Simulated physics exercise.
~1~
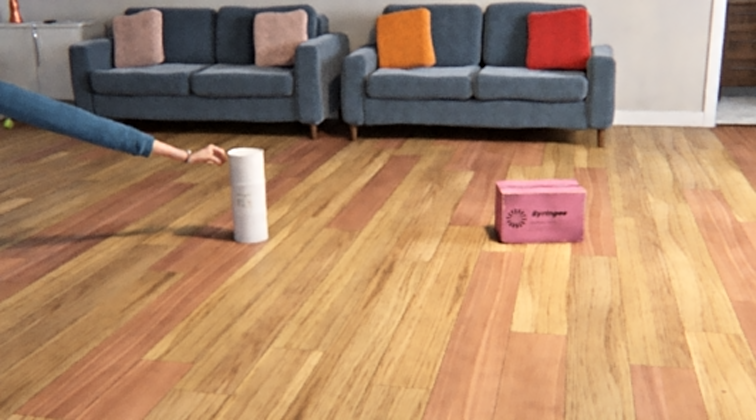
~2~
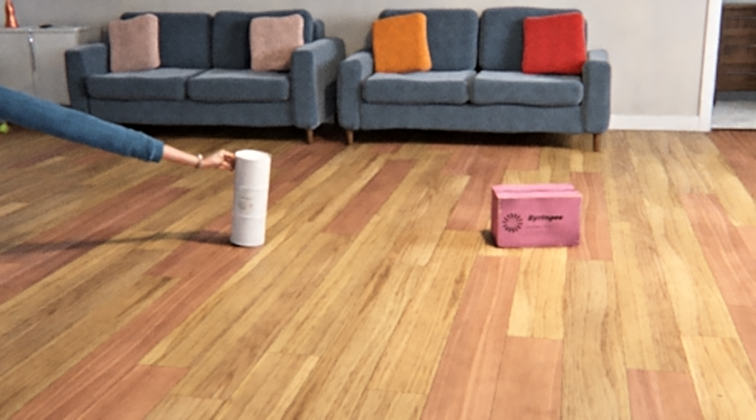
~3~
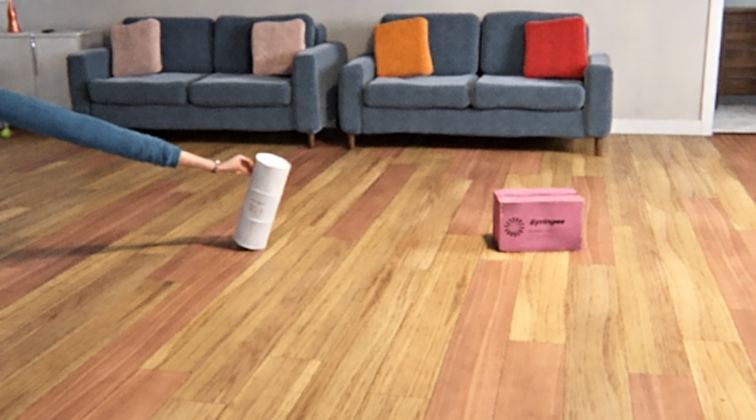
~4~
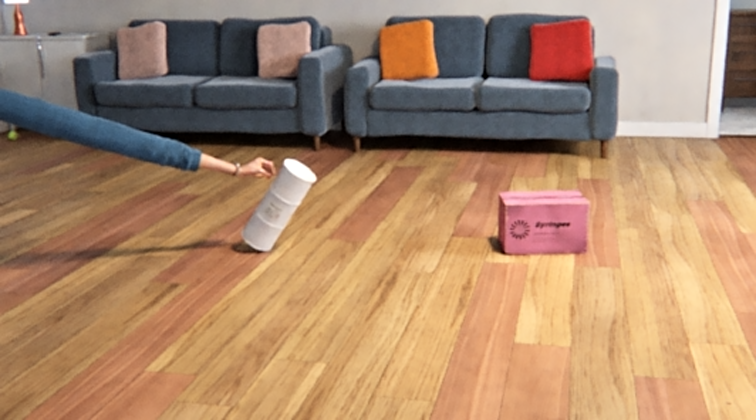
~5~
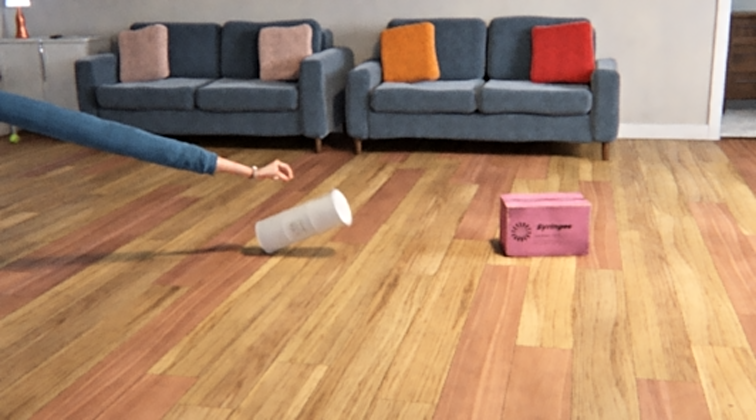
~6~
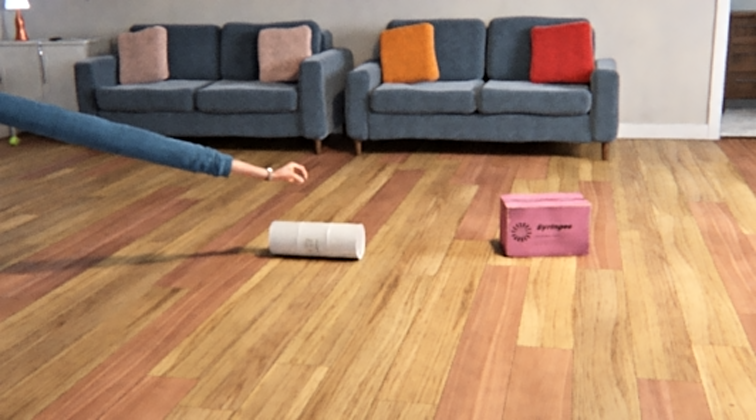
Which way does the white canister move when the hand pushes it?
It moves to the right, leaning over that way before it falls onto its side.
